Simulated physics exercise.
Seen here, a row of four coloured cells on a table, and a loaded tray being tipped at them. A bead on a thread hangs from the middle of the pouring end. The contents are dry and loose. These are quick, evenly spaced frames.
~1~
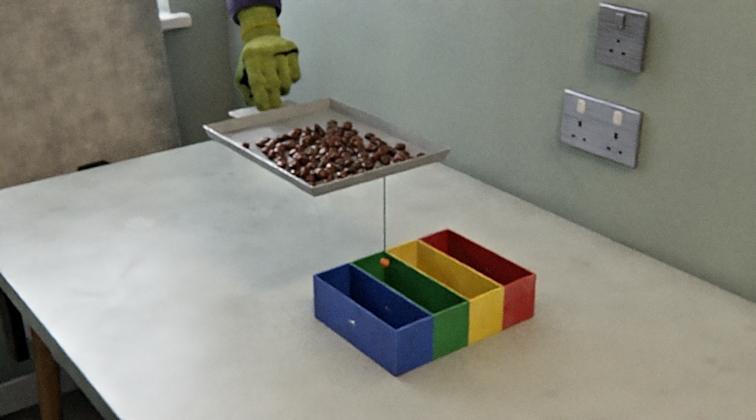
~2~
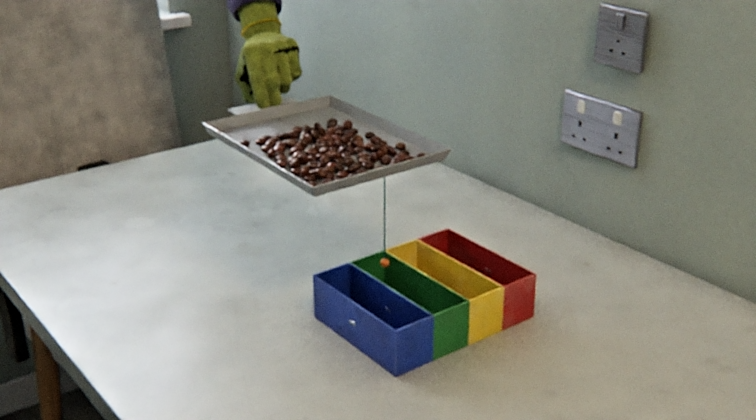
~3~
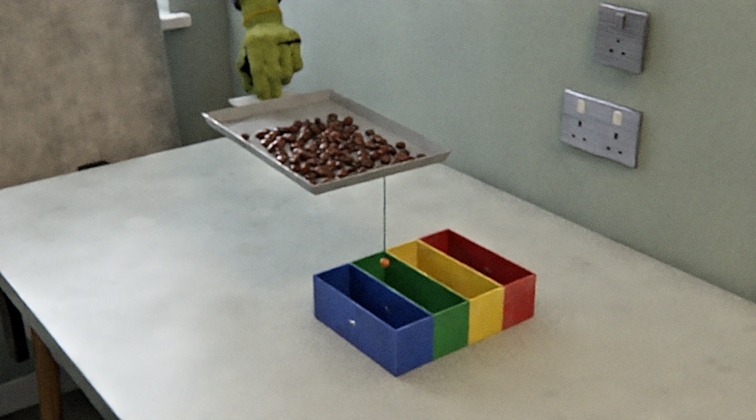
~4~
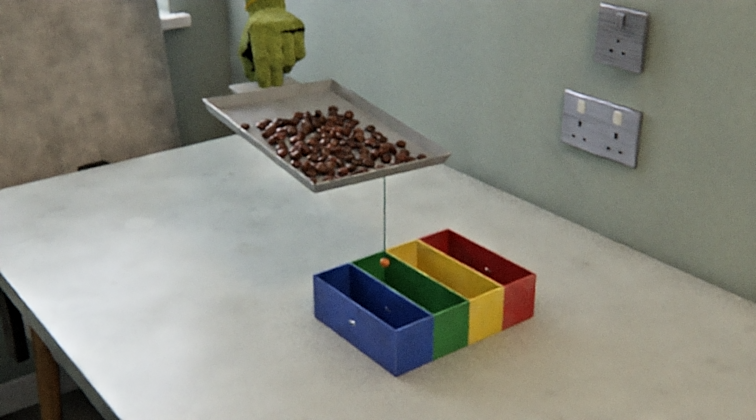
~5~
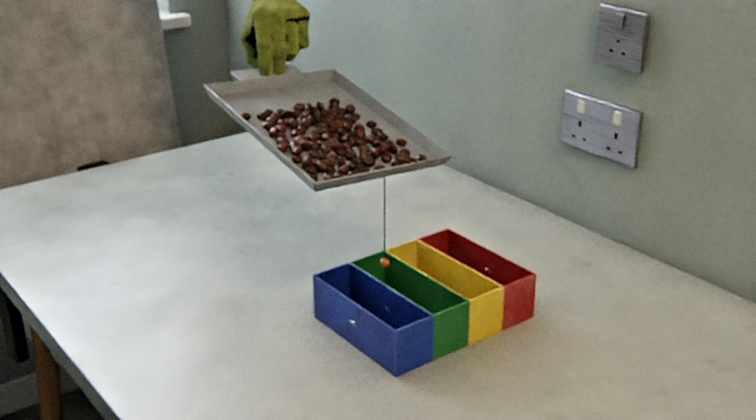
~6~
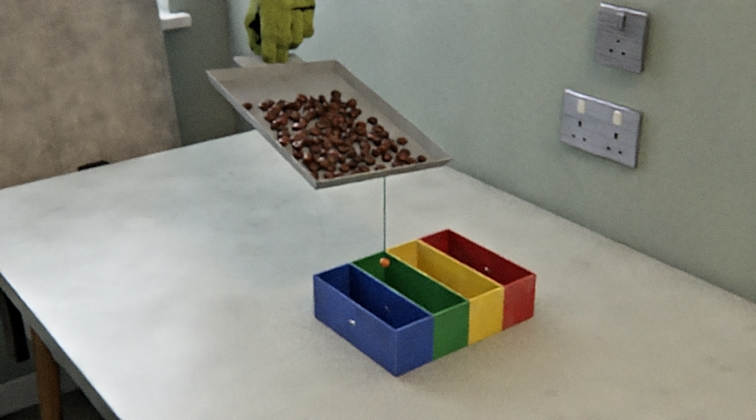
The footage shows a green-gloved hand raising the far end of a tray of small brown chocolate drops, tilting it gradually toward a row of blue, green, yellow and red cells while a bead hangs on a thread below.
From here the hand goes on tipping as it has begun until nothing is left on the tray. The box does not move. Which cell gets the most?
The yellow cell gets the most.
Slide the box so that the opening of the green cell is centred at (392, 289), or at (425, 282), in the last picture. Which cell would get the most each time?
The first try: Red. The second: The yellow one.
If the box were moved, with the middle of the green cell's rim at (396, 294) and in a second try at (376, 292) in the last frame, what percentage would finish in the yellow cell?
The first gives 30 %, the second 30 %.
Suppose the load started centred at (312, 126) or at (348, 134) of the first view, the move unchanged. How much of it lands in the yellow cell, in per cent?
First some 40, then 50 per cent.
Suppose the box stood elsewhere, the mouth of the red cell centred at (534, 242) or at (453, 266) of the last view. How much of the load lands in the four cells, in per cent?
The first gives 80 %, the second 90 %.
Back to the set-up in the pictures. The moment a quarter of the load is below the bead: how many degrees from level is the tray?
Near 75 degrees.
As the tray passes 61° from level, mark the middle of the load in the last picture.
At about (405, 155).
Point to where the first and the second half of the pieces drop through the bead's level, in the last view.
Around (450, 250) and then (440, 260).
Soon, tray tipped steeply; most on the tray; a stray few in the red cell; a stray few in the green cell; a small part falling or outside the box.
A while on, tray tipped past a quarter turn; about a third in the yellow cell; about a quarter in the red cell; about a quarter in the green cell; a small part in the blue cell; a small part falling or outside the box.
Towards the end, tray tipped past a quarter turn; about half in the yellow cell; about a quarter in the red cell; about a quarter in the green cell; a small part in the blue cell.
Finally, tray tipped past a quarter turn; about half in the yellow cell; about a quarter in the red cell; about a quarter in the green cell; a small part in the blue cell.
